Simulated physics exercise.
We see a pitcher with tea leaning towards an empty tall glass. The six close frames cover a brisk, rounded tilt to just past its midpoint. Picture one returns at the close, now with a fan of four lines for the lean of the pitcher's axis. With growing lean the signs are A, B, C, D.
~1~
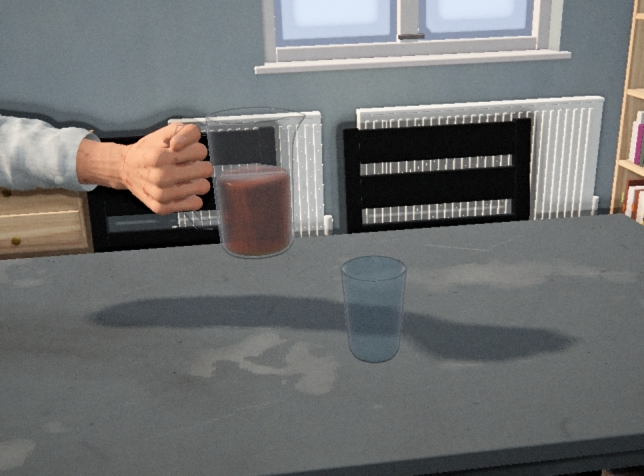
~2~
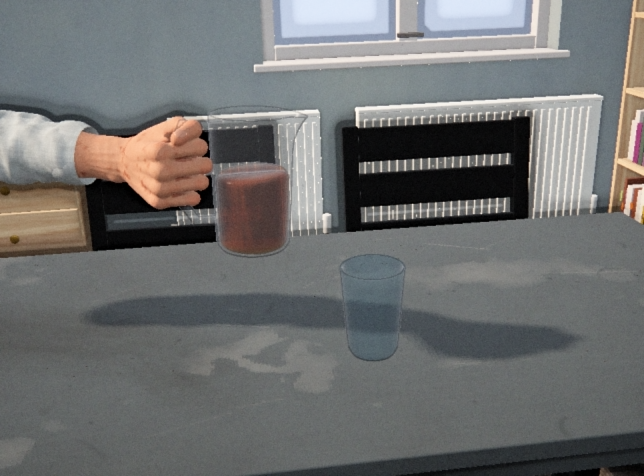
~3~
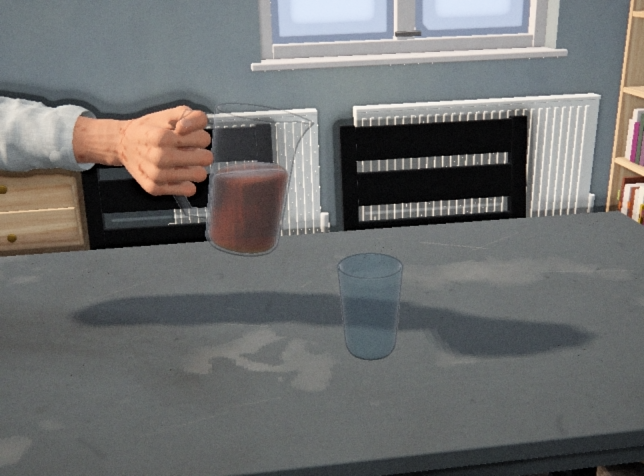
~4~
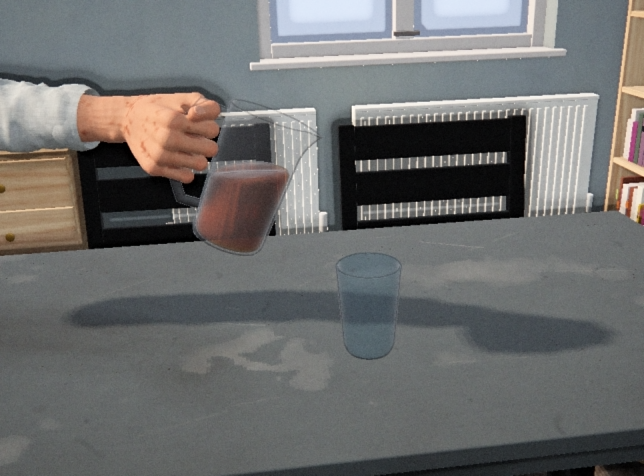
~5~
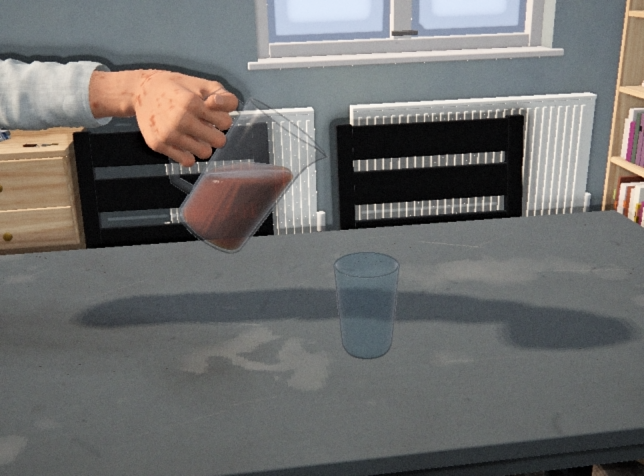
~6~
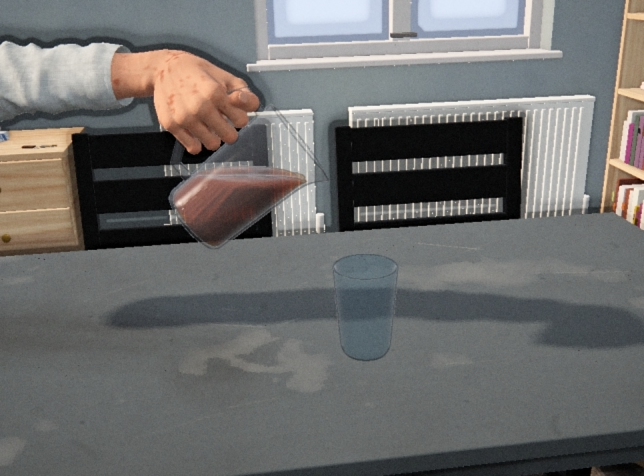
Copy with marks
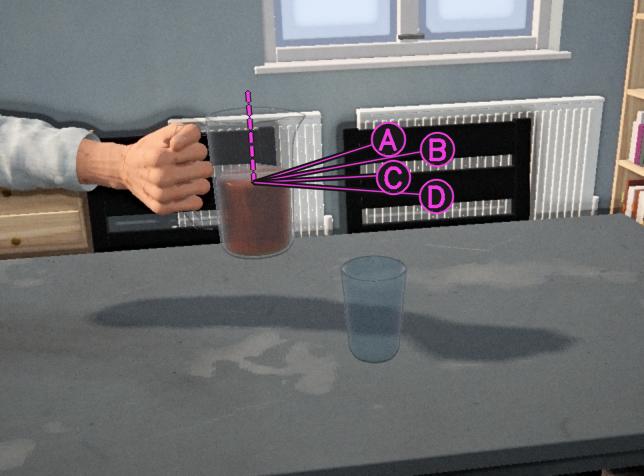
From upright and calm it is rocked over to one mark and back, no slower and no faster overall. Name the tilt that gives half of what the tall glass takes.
Best: A.
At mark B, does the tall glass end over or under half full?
Over half.
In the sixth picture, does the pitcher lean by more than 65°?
No.
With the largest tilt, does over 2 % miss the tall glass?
Yes.
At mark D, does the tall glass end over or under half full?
Over half.
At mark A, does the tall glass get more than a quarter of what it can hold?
Yes.
On the marked copy, A at (372, 144); B at (420, 151); C at (376, 175); D at (419, 194).
If A is chosen, the tall glass ends with about 48 % of what it can hold.
If B is chosen, the tall glass ends with about 71 % of what it can hold.
If C is chosen, the tall glass ends with about 85 % of what it can hold; 8 % of the tea is spilt.
If D is chosen, the tall glass ends with about 92 % of what it can hold; 16 % of the tea is spilt.
